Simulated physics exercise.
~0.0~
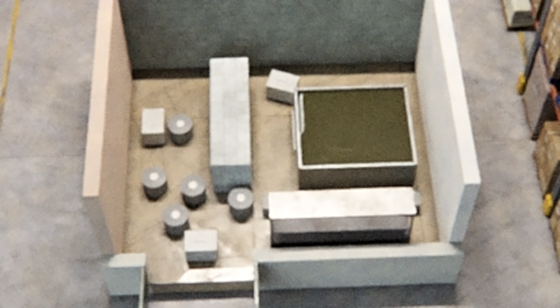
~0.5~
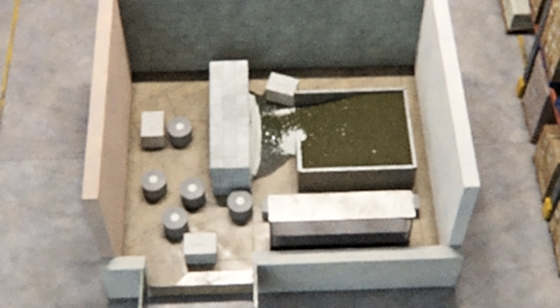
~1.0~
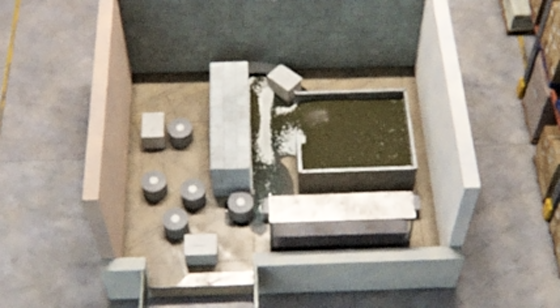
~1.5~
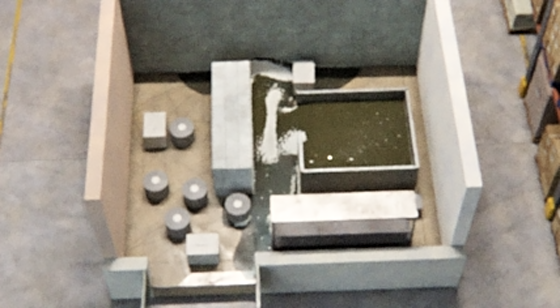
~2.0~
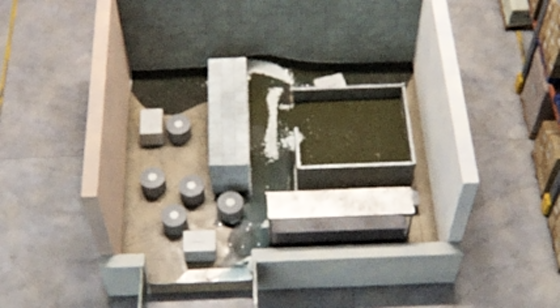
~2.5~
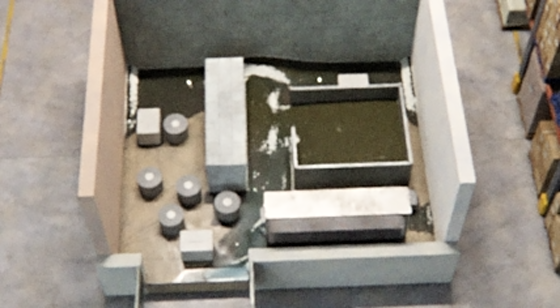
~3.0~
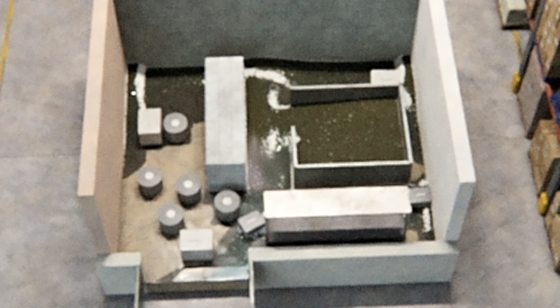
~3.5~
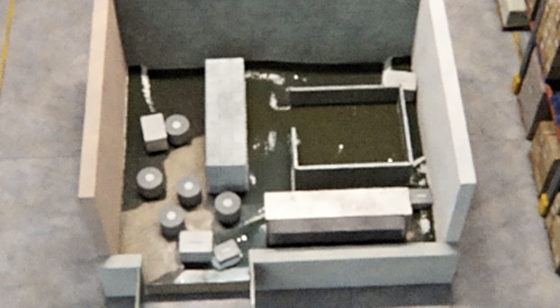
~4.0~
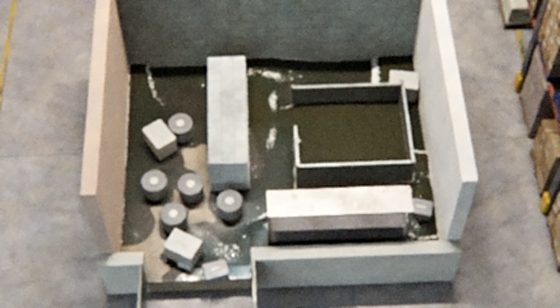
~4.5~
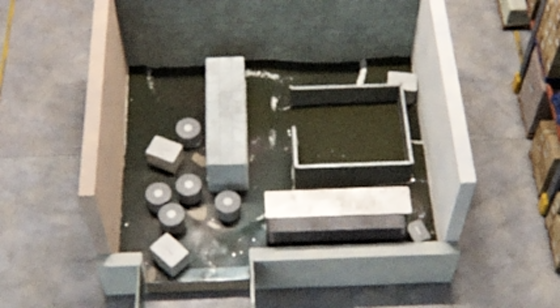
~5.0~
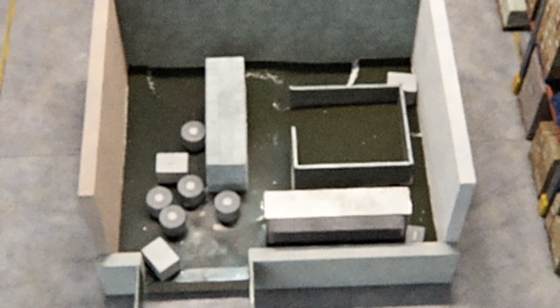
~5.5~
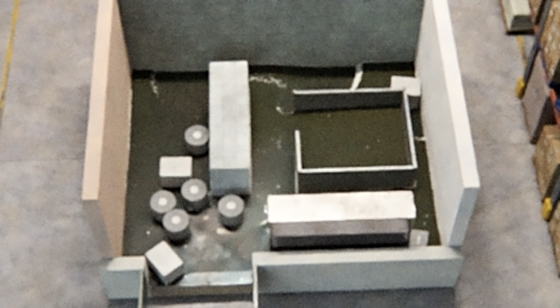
A walled pen had a square tank of dark water that spilled out through its left side and spread across the floor, carrying a pale box along the back to the right corner, until water covered the floor and more boxes and drums had shifted.
